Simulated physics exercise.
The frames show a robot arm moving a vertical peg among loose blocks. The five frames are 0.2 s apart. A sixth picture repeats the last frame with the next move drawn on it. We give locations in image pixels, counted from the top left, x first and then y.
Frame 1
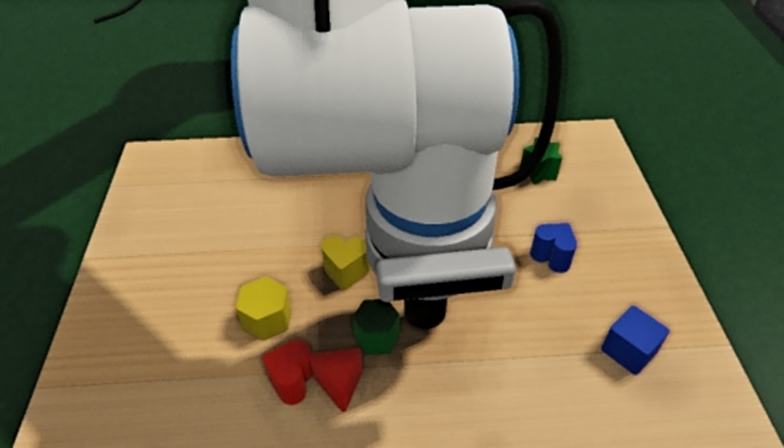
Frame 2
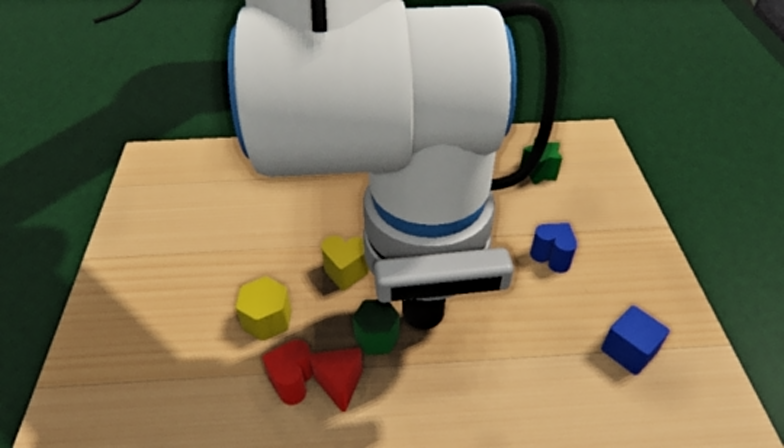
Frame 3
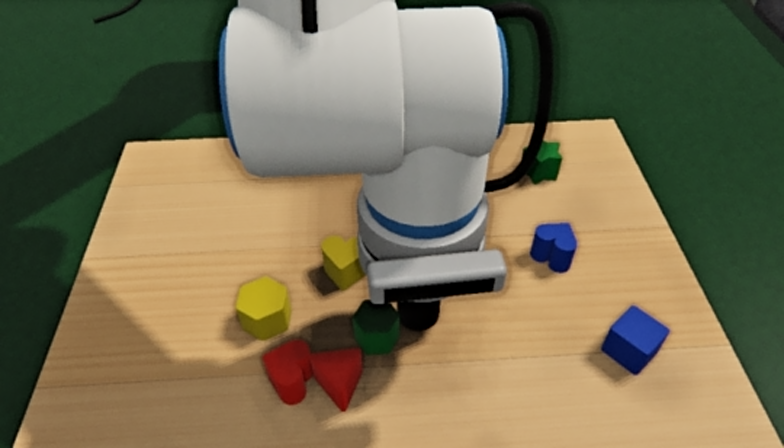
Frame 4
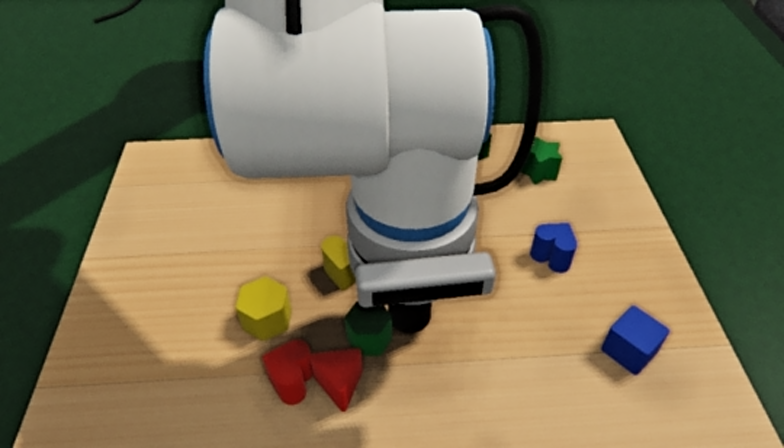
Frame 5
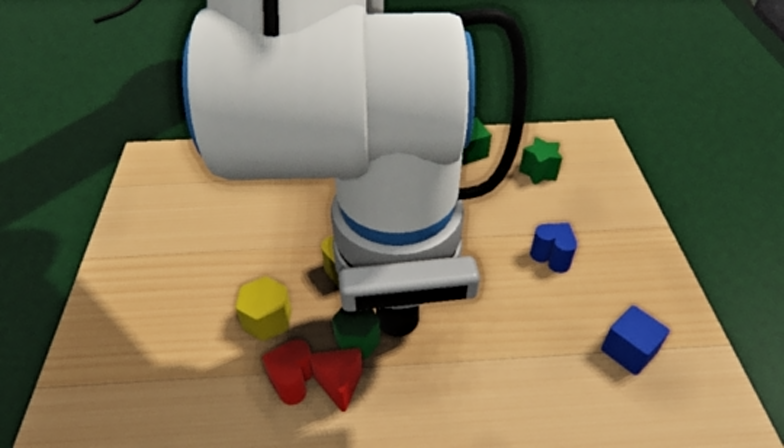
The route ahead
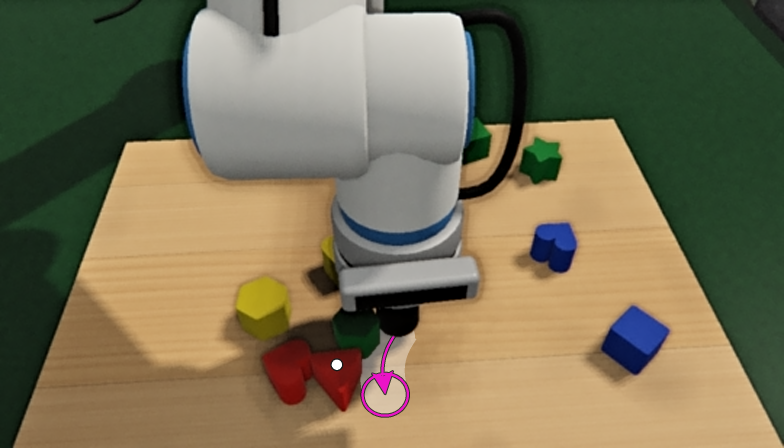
On a wooden tabletop, a white robot arm shifting slightly left, its black peg nudging a green block towards two red blocks.
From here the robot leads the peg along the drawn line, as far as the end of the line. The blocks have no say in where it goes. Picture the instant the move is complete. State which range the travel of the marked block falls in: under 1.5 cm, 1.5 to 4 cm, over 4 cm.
That block covers short of 1.5 cm.
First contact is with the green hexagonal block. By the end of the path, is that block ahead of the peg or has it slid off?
Expect to find it next to or behind the peg.
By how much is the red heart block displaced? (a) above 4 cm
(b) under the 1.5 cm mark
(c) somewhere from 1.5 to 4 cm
Answer: B.
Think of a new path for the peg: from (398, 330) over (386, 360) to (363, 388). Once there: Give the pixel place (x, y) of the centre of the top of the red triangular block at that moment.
About (310, 384).
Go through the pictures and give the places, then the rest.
The first picture shows peg's lower end (425, 312); red heart block (287, 361); red triangular block (337, 365); green hexagonal block (376, 315).
The second picture shows peg (423, 313); blocks still.
The third picture shows peg (418, 314); blocks still.
The fourth picture shows peg (410, 316); green hexagonal block (368, 317).
The fifth picture shows peg (398, 319); red heart block (287, 361); red triangular block (337, 365); green hexagonal block (356, 319).
Drawn move, from (398, 330) over (387, 349) and (382, 371) to (385, 394); the dot is on the red triangular block.
On the path given first. Halfway along, peg (383, 350); green hexagonal block (340, 329), turned 40° clockwise.
At the end, peg (385, 384); red heart block still; red triangular block (331, 371), turned 20° clockwise; green hexagonal block (340, 329), turned 40° clockwise.
